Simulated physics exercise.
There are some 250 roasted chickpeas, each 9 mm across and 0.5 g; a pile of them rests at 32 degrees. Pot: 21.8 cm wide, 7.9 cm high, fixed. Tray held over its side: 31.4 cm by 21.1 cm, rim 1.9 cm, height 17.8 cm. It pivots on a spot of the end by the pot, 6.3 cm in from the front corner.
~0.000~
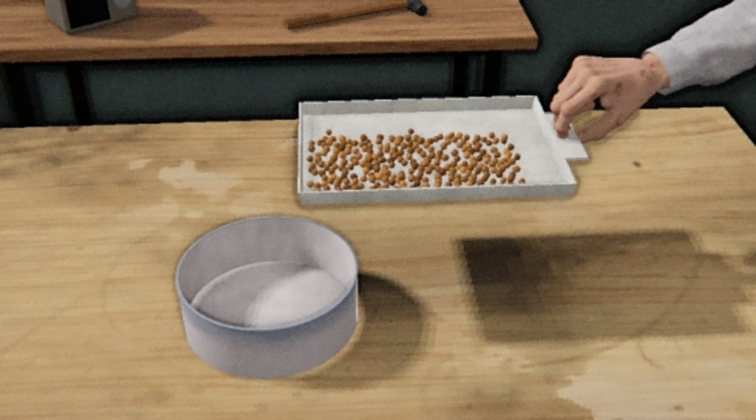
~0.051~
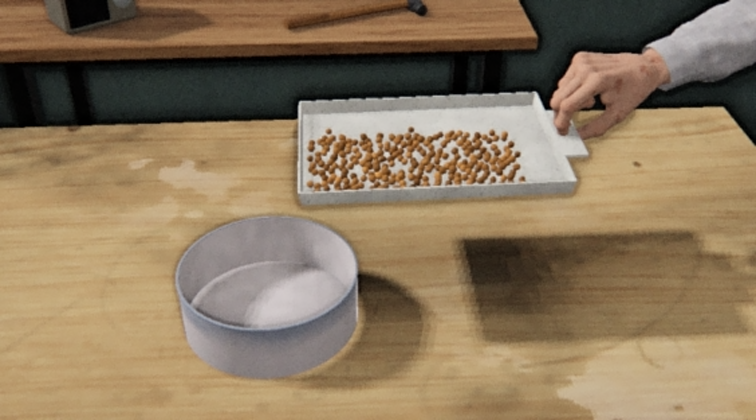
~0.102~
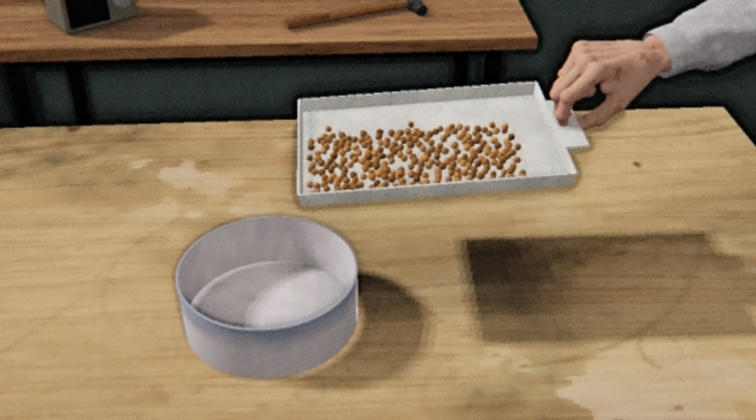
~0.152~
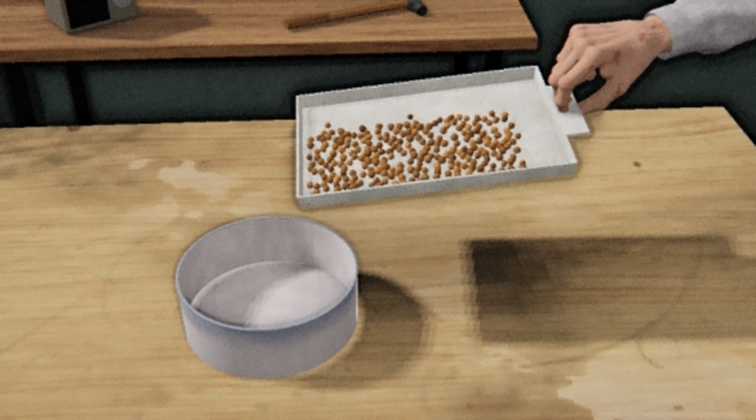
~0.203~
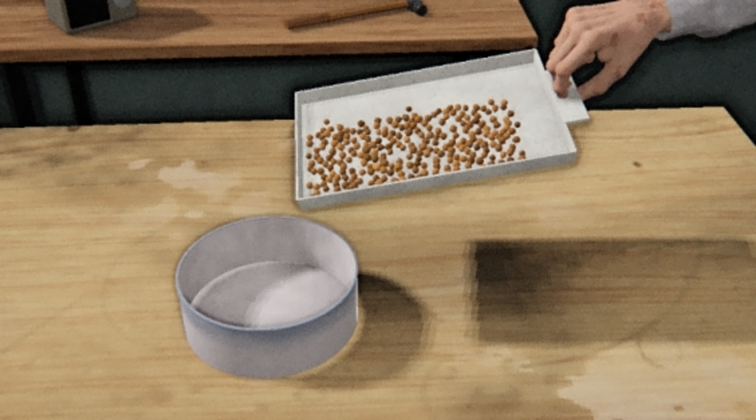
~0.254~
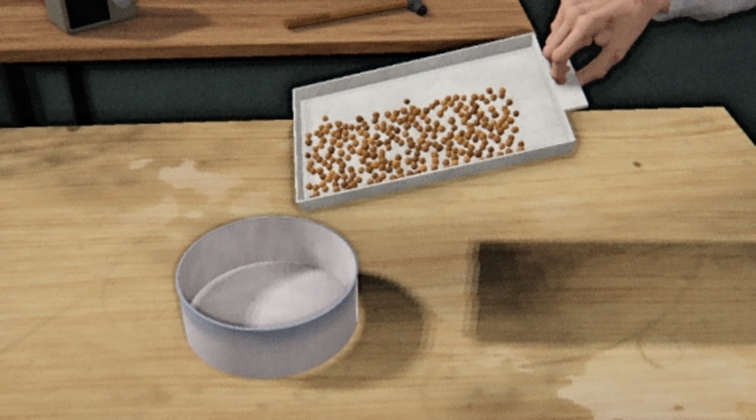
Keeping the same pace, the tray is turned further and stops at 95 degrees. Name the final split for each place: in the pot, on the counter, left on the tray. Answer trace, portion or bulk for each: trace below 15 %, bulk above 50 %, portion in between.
Pot: Bulk. Counter: Trace. Tray: Trace.
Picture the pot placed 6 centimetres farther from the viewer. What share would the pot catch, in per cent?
Expect something close to 80 per cent.
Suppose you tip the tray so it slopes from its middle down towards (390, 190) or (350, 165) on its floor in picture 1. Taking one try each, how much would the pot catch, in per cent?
Some 60 and 90 per cent.
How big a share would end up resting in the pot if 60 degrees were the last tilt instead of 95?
It would land at about 0 percent.
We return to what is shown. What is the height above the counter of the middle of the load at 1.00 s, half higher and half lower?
Around 24 cm up.
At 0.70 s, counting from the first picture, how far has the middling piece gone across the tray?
Displacement on the tray: Roughly 4 cm.
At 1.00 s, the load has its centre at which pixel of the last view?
I'd put it close to (331, 147).
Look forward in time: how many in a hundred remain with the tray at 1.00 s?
Roughly 100 per cent.
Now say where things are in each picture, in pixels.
Tray tilt 0 degrees, front corners at (302, 191) and (572, 182); middle of the pieces at (413, 162); pot at (268, 268), in the first frame.
Tray tilt 1 degrees, front corners at (301, 191) and (573, 179); middle of the pieces at (413, 161), in the second frame.
Tray tilt 4 degrees, front corners at (301, 193) and (573, 172), lowest corner left front; middle of the pieces at (413, 157), in the third frame.
Tray tilt 8 degrees, front corners at (300, 195) and (573, 161), lowest corner left front; middle of the pieces at (413, 151), in the fourth frame.
Tray tilt 12 degrees, front corners at (300, 197) and (573, 150), lowest corner left front; middle of the pieces at (412, 146), in the fifth frame.
Tray tilt 16 degrees, front corners at (299, 200) and (571, 139), lowest corner left front; middle of the pieces at (410, 140); pot at (268, 268). Its pace works out near 85 degrees a second, in the sixth frame.
Then, at 0.70 s, tilt 54 degrees; the tray holds 100 %, the pot 0 %.
After 1.00 s, tilt 79 degrees; the tray holds 100 %, the pot 0 %.
After 1.40 s, tilt 95 degrees; the tray holds 15 %, the pot 65 %.
At rest (2.3 s), pot 95 %, counter 5 %, tray 0 %.
